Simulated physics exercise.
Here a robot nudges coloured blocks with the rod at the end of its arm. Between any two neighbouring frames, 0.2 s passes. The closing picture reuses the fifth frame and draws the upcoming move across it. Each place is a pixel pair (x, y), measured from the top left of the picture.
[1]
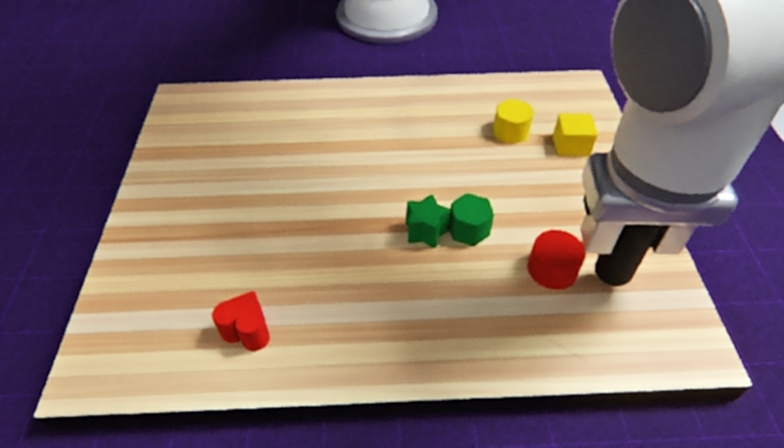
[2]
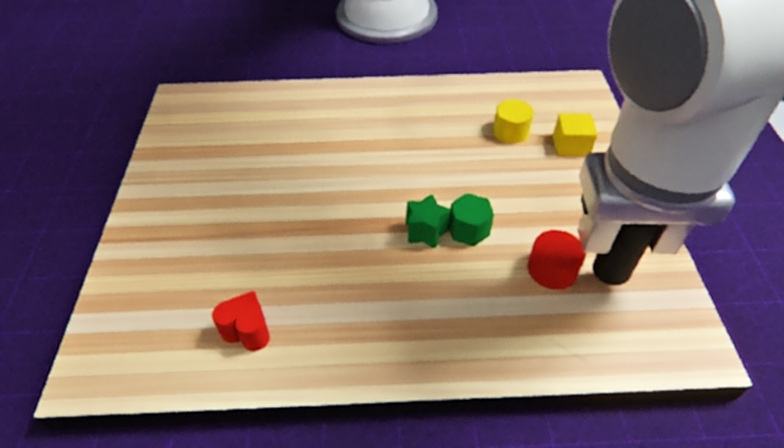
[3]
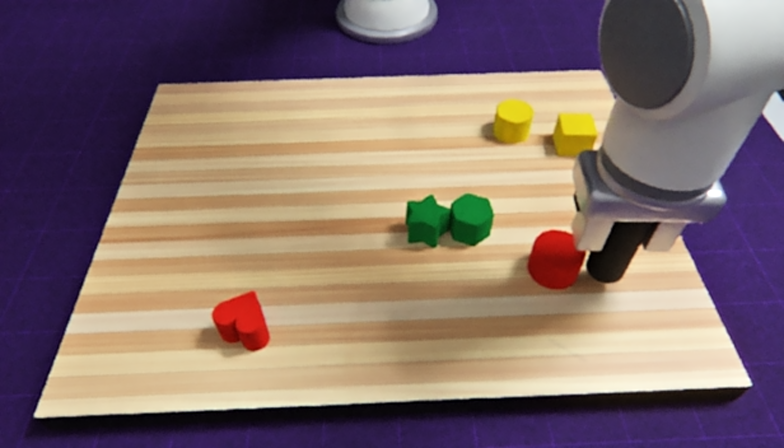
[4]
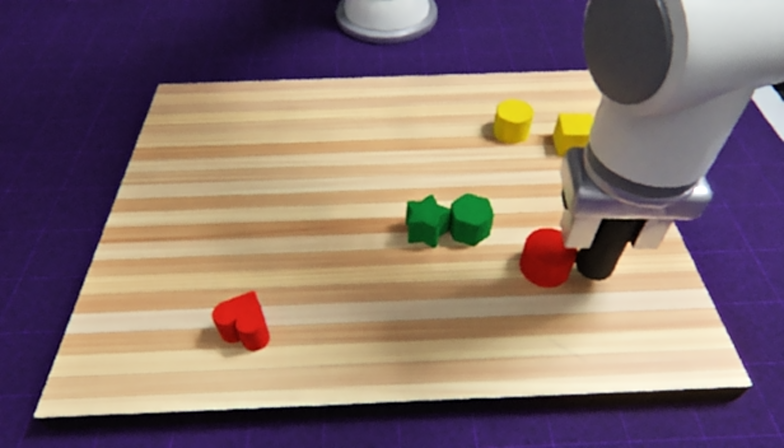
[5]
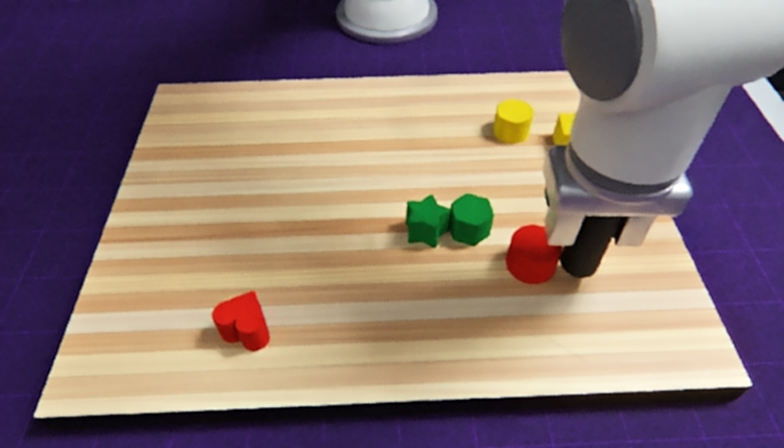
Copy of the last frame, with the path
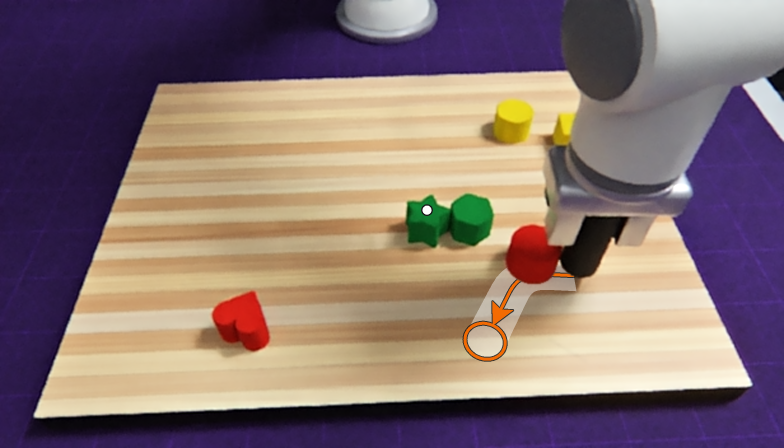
A robot arm's black rod moves left to a red disc and pushes it a short way left across the striped wooden board, while the green star-shaped block, green hexagon, red heart and yellow blocks stay still.
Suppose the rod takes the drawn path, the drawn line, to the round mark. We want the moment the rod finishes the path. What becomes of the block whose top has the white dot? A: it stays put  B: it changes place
(A)
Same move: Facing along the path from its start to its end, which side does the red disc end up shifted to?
My answer: Right.
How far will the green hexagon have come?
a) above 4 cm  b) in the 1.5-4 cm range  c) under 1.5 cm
c (under 1.5 cm)
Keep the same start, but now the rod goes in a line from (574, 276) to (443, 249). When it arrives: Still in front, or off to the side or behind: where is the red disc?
At the end of the path, the rod is still pushing the red disc ahead of it.
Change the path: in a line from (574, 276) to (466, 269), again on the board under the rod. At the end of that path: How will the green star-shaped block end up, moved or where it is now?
That block gets shifted.
The line goes from (574, 276) over (529, 276) and (504, 304) to (485, 341); the dot is on the green star-shaped block.
The first path, step by step. One third of the way, rod at (532, 264); green hexagon at (468, 205); red disc at (495, 234).
Two thirds of the way, rod at (506, 293); green hexagon at (467, 203); red disc at (488, 236).
At the end, rod at (488, 330); green star-shaped block unmoved; green hexagon at (467, 203); red disc at (488, 236).
